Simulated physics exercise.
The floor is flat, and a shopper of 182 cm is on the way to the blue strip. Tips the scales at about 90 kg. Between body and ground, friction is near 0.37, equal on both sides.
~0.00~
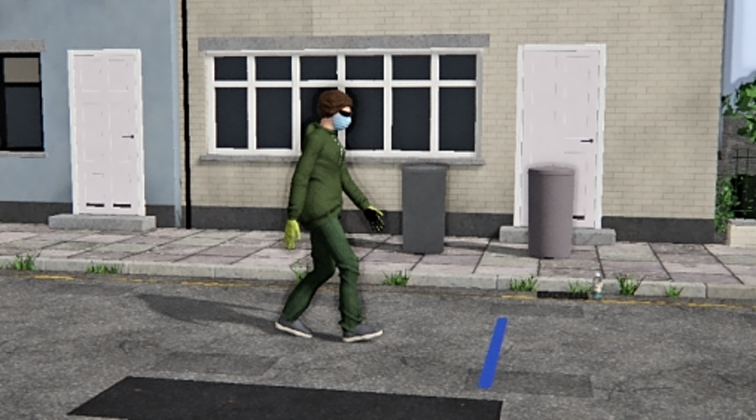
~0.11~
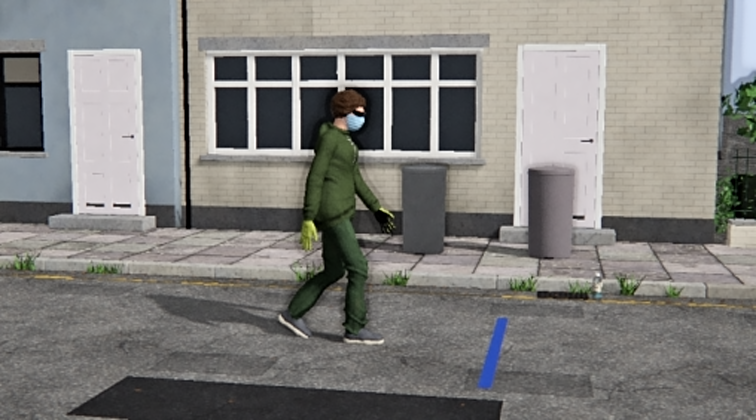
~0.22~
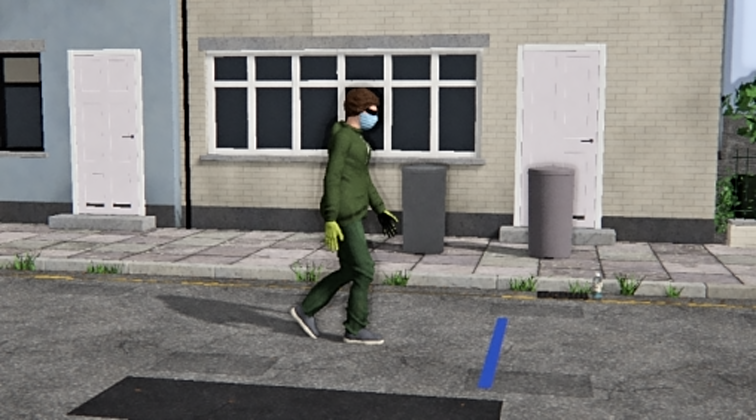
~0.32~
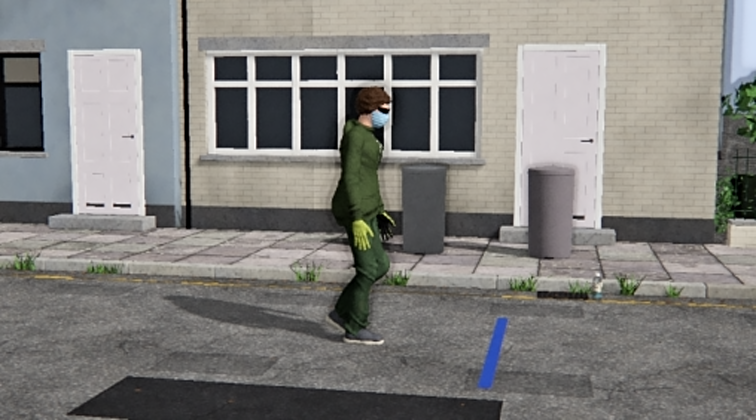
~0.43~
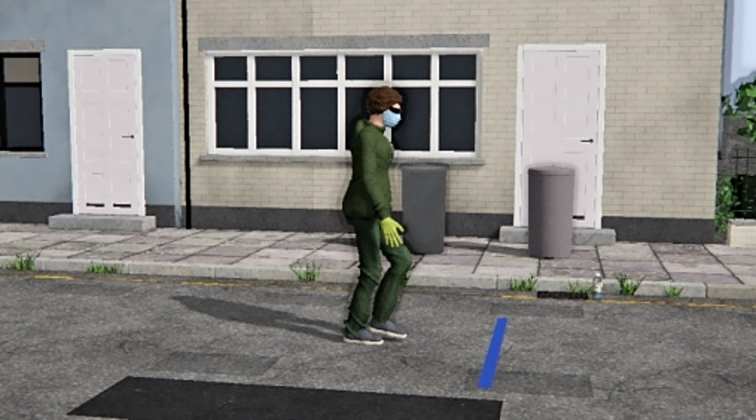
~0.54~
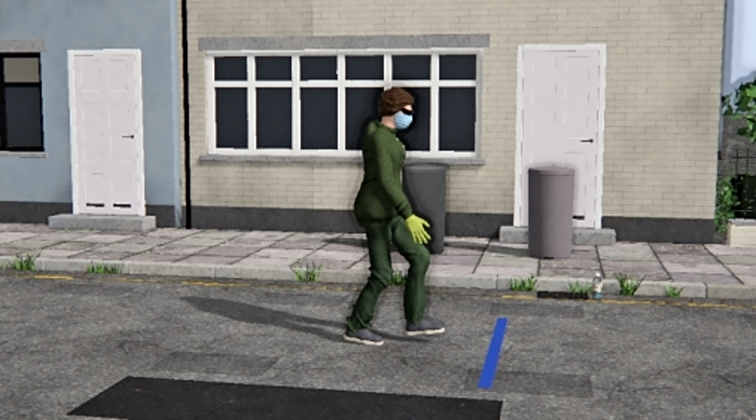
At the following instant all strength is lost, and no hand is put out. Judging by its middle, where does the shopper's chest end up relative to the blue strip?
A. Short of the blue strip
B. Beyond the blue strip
Short of the blue strip.
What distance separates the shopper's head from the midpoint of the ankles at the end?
Roughly 70 cm.
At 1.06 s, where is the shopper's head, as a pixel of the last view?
At that moment it is near (466, 254) in the last picture's view.
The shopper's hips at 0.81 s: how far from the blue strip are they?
Around 60 cm shy of the mark.
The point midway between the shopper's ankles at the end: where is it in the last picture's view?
I'd put it at roughly (414, 327).
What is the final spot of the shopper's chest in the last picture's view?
It ends up near pixel (450, 304) in the last picture.
After 0.81 s the shopper's chest is 58 cm short of the blue strip, near (413, 201) in the last picture's view; the shopper's head 52 cm short of the blue strip.
After 1.06 s the shopper's chest is 43 cm short of the blue strip, near (436, 267) in the last picture's view.
After 1.36 s the shopper's chest is 41 cm short of the blue strip, near (443, 278) in the last picture's view; the shopper's head 15 cm short of the blue strip.
After 3.4 s, shopper's hips stop short of the blue strip; shopper's chest stops short of the blue strip.
